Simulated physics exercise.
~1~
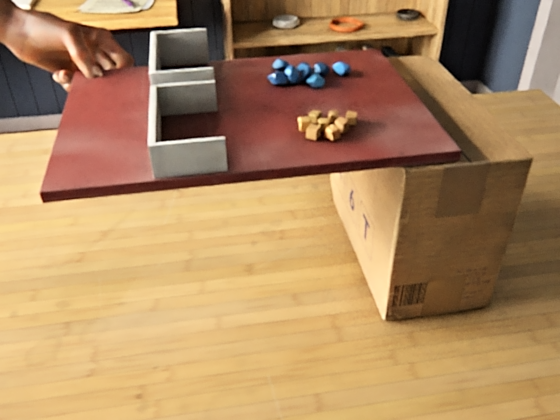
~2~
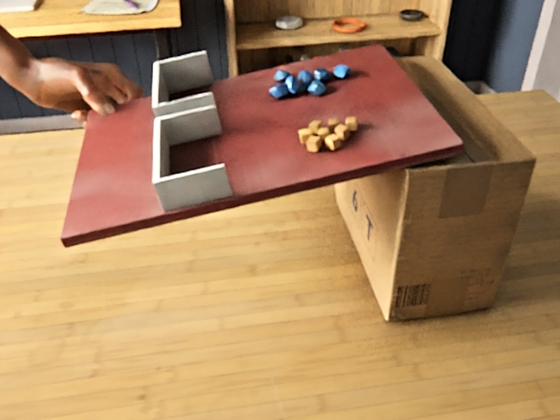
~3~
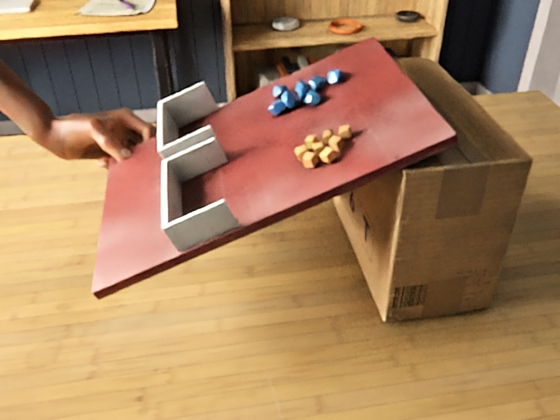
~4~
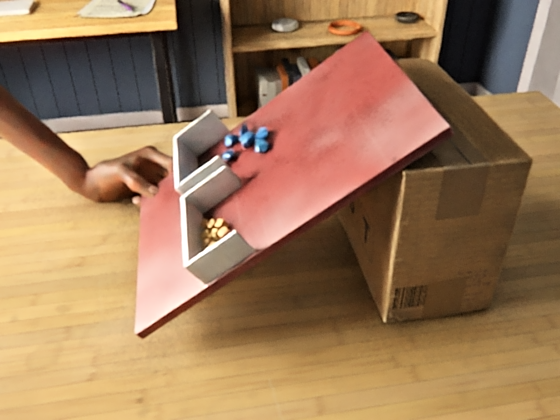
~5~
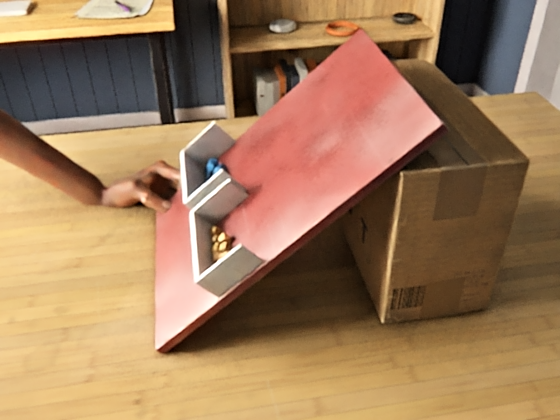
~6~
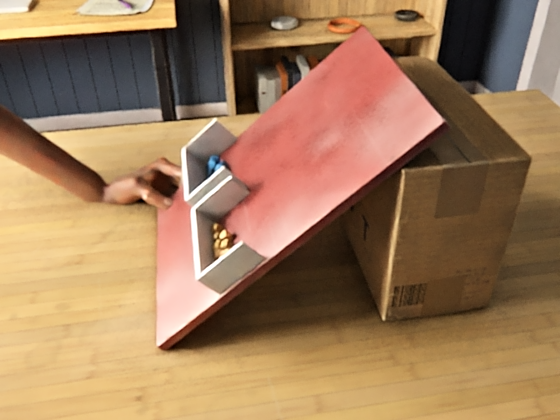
The clip shows a hand lowering one end of a red board propped on a cardboard box, steepening its slope until blue pieces and orange-tan pieces slide down into separate pale, open-sided barriers, where both groups stay as the board's lower end rests on the wooden surface.
